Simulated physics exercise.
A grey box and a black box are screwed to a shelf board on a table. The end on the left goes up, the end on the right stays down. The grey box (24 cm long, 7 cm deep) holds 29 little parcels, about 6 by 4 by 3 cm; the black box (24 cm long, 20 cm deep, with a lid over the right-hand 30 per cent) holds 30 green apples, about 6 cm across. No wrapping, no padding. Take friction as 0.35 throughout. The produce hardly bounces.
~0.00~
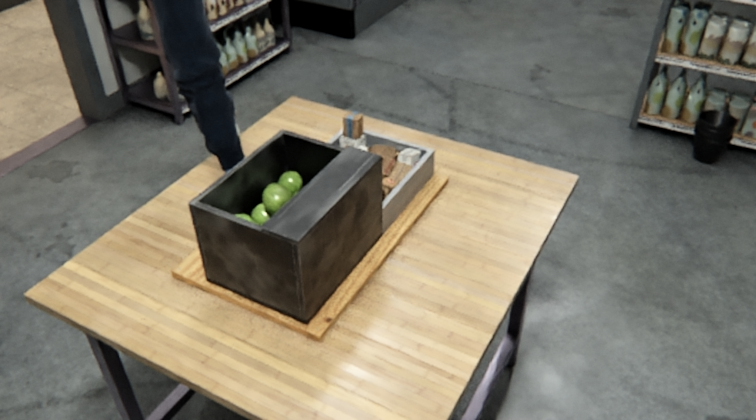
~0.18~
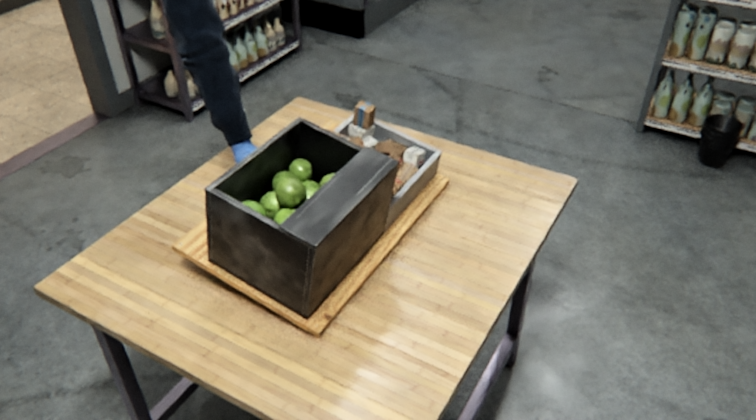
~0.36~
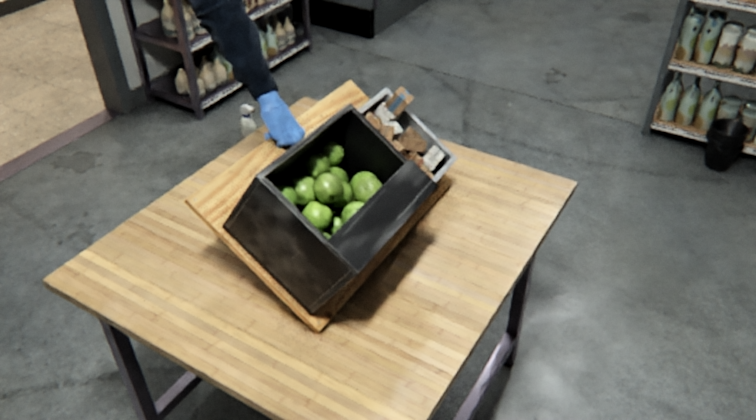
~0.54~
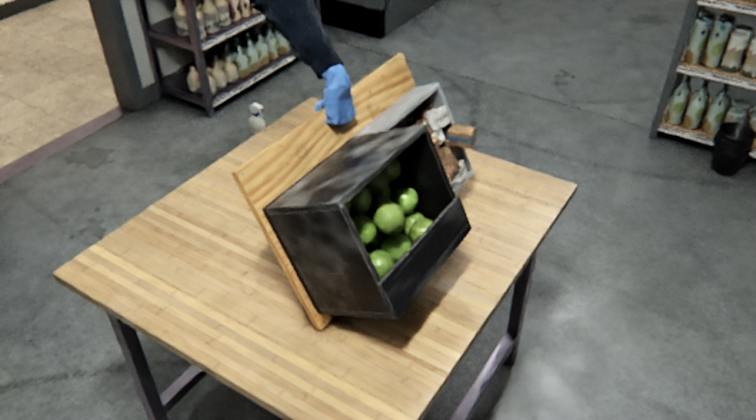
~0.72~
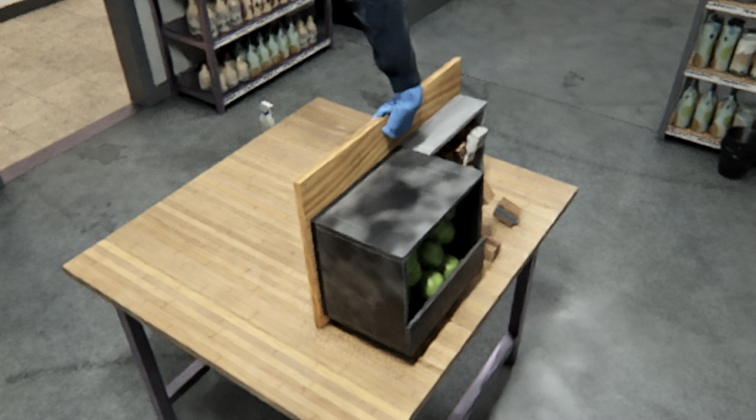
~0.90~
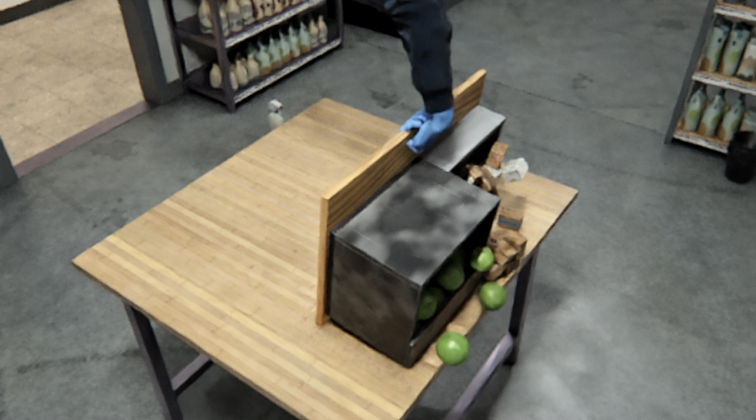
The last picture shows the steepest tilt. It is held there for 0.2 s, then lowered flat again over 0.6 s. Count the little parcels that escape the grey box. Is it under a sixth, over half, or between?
It sheds over half of them.
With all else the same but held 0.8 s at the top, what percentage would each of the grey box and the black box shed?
In that case grey box 90, black box 10 per cent.
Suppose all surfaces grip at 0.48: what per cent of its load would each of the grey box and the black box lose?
Then grey box 90, black box 10 per cent.
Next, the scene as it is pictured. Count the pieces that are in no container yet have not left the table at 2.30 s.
About 20.
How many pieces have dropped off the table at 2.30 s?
Some 8 pieces.
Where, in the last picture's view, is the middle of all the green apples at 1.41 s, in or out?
Around (359, 227).
After 1.12 s, tilt 97°; the grey box is down by 20 of 29 and the black box is down by 3 of 30.
After 1.41 s, tilt 46°; the grey box is down by 25 of 29 and the black box is down by 3 of 30.
After 1.80 s, tilt 0°; the grey box is down by 25 of 29 and the black box is down by 3 of 30.
When it is over (at 2.30 s), the grey box is down by 25 of 29 and the black box is down by 3 of 30. Asked share, 25 of 29, 86 per cent.
